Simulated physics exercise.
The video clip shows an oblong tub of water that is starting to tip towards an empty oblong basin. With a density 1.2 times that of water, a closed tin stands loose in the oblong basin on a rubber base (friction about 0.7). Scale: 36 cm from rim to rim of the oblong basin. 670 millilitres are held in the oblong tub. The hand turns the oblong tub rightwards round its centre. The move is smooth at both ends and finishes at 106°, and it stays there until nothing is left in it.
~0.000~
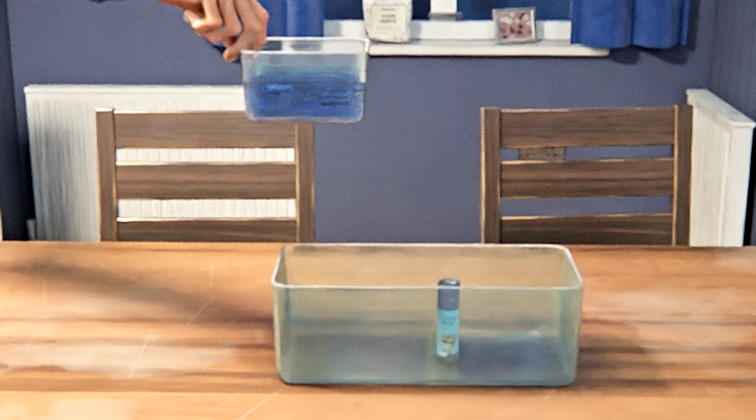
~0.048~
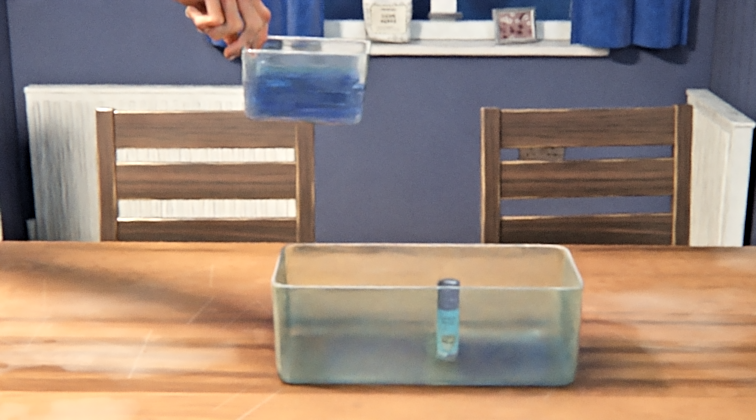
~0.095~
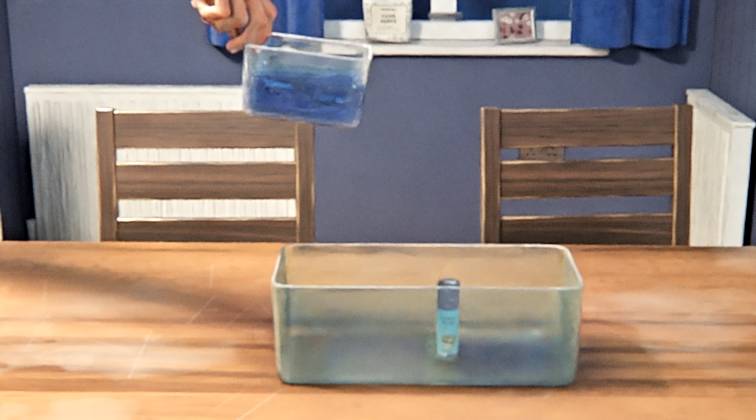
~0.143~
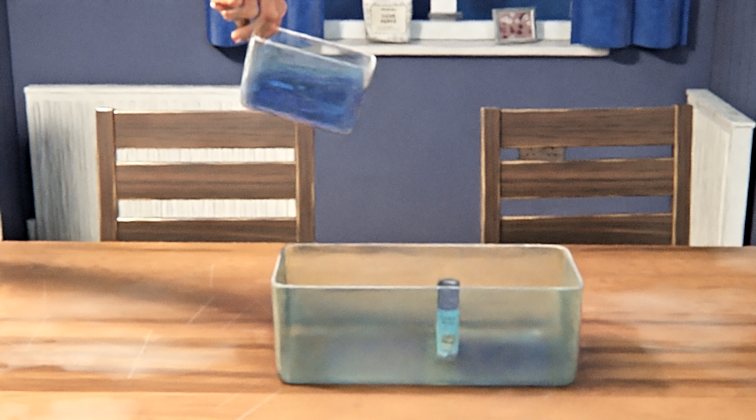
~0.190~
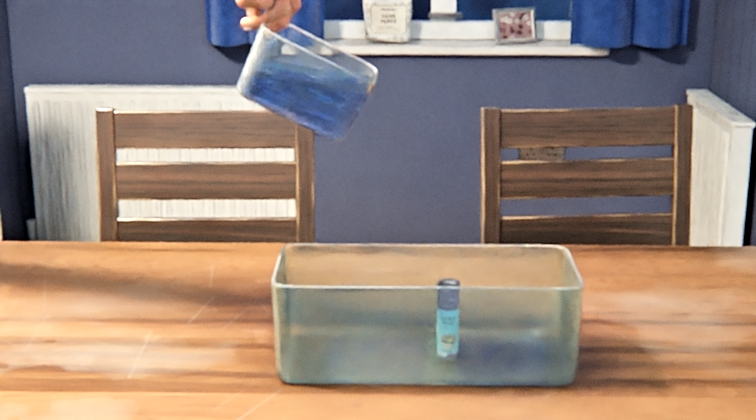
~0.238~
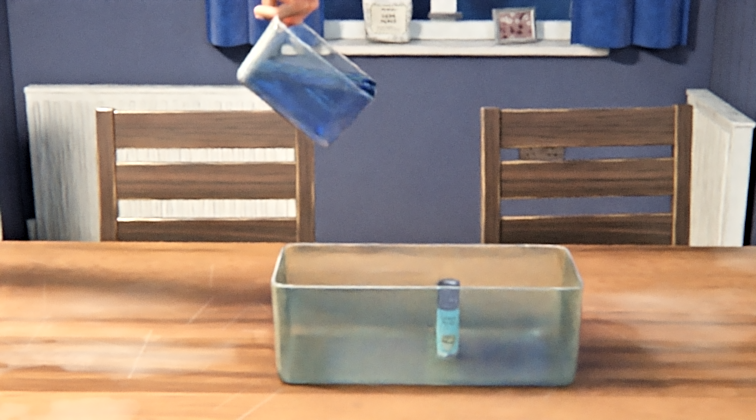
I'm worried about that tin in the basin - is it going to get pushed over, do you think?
Yes, tipped over.
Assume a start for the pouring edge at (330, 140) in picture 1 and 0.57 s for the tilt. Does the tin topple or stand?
It does not tip.
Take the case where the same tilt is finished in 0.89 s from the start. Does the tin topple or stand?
Then it topples.
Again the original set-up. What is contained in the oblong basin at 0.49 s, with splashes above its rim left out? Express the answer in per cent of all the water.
About 12%.
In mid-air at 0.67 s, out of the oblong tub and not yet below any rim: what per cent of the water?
Some 10 per cent.
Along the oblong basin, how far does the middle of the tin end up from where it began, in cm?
Net tin displacement: Roughly 8.5 cm.
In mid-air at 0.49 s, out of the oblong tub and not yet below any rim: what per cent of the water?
At that moment, about 66 percent.
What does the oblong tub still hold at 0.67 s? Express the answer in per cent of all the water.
4 %.
Then, 0.49 s in, the tilt is 101° and 21 per cent is still to pour; the tin stands where it began.
Then, 0.67 s in, the tilt is 106° and 4 per cent is still to pour; the tin stands 3 cm from where it began.
Then, 0.86 s in, the tilt is 106° and 0 per cent is still to pour; the tin leans 32°.
Then, 1.07 s in, the tilt is 106° and 0 per cent is still to pour; the tin lies on its side.
Finally, the tin lies on its side.
